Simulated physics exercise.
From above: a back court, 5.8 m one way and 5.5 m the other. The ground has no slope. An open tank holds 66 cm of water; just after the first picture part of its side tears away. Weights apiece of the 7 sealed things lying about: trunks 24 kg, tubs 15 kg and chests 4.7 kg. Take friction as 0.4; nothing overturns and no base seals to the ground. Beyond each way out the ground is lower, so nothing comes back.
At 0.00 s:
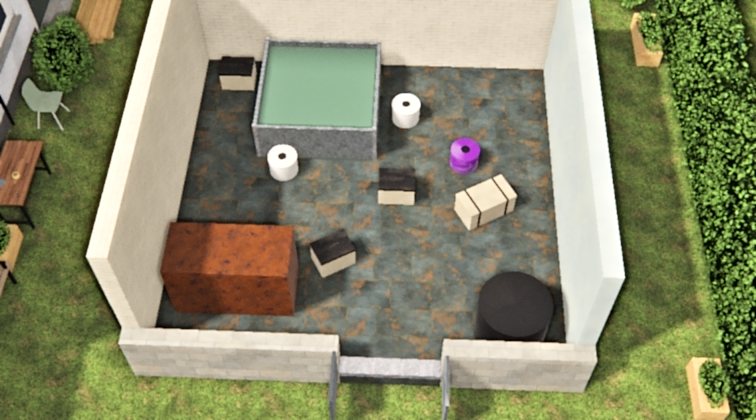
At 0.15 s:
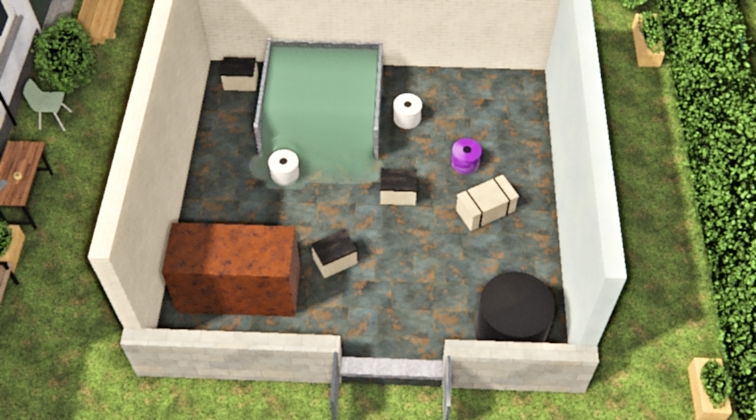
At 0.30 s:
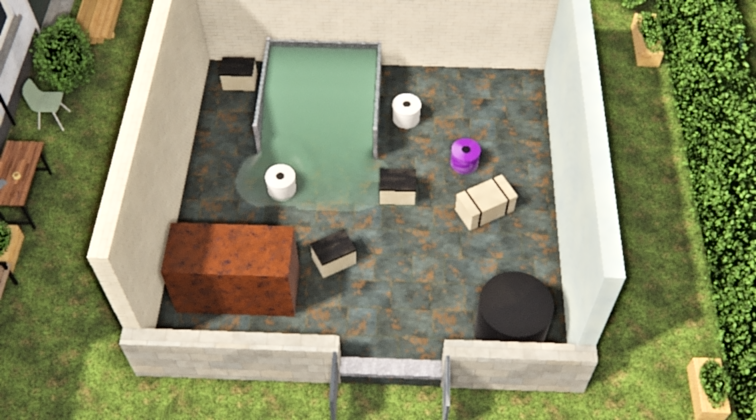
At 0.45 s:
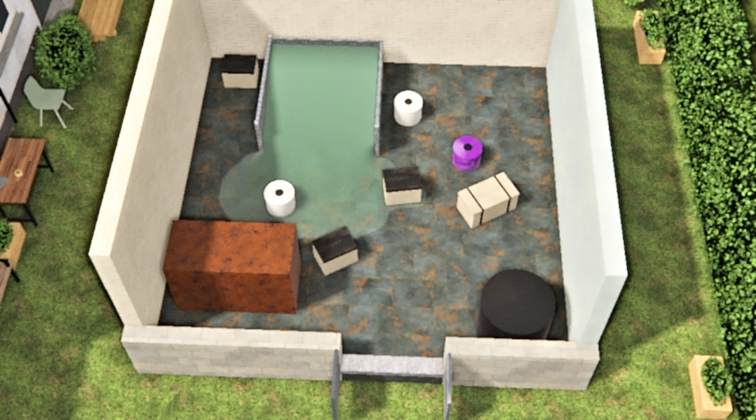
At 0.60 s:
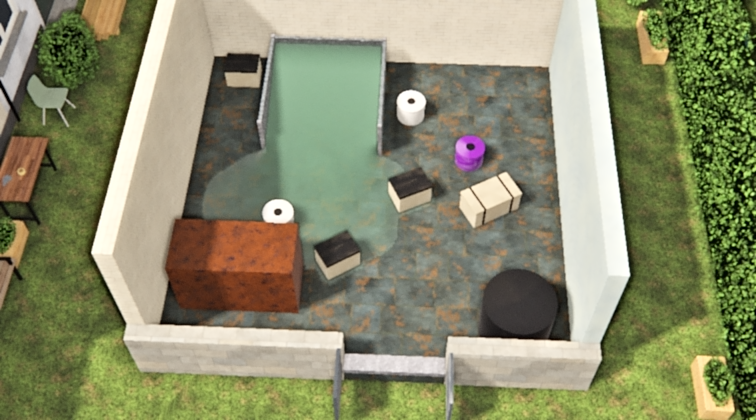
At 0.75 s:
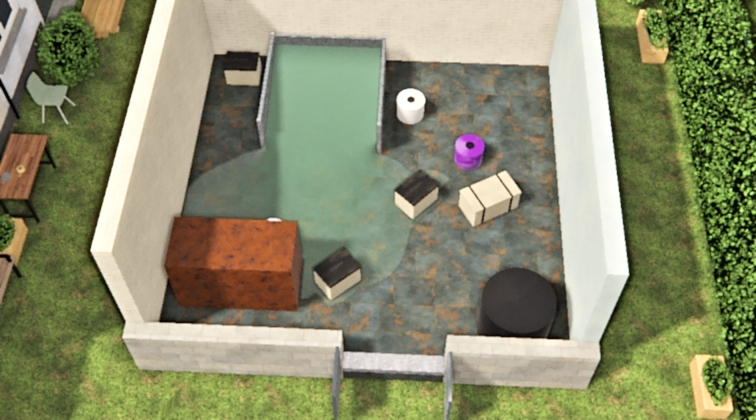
Green water spreads from an open tank, pushing a white tub and then nearby chests.
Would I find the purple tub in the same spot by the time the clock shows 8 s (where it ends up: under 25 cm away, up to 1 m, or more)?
The purple tub barely shifts.
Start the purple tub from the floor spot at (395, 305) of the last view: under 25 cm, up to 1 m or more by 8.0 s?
It gets carried off.
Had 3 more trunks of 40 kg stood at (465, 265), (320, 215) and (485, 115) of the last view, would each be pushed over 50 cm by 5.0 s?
In that order: More, over, under.
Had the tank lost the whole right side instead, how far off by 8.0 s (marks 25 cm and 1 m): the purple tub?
In that case the purple tub gets carried off.
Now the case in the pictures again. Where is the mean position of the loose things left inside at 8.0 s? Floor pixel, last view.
Near (390, 122).
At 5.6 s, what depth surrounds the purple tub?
Roughly 0 cm.
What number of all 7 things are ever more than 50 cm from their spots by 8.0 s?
3 of them.
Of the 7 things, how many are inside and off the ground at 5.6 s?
I count 2.
After 1.6 s the purple tub is near (470, 146), 0.0 m from its start, aground; 0 of 7 are out; 2 afloat.
After 3.6 s the purple tub is near (470, 146), 0.0 m from its start, aground; 1 of 7 are out; 2 afloat.
After 5.6 s the purple tub is near (470, 146), 0.0 m from its start, aground; 1 of 7 are out; 2 afloat.
After 8.0 s the purple tub is near (470, 146), 0.0 m from its start, aground; 1 of 7 are out; 3 afloat.
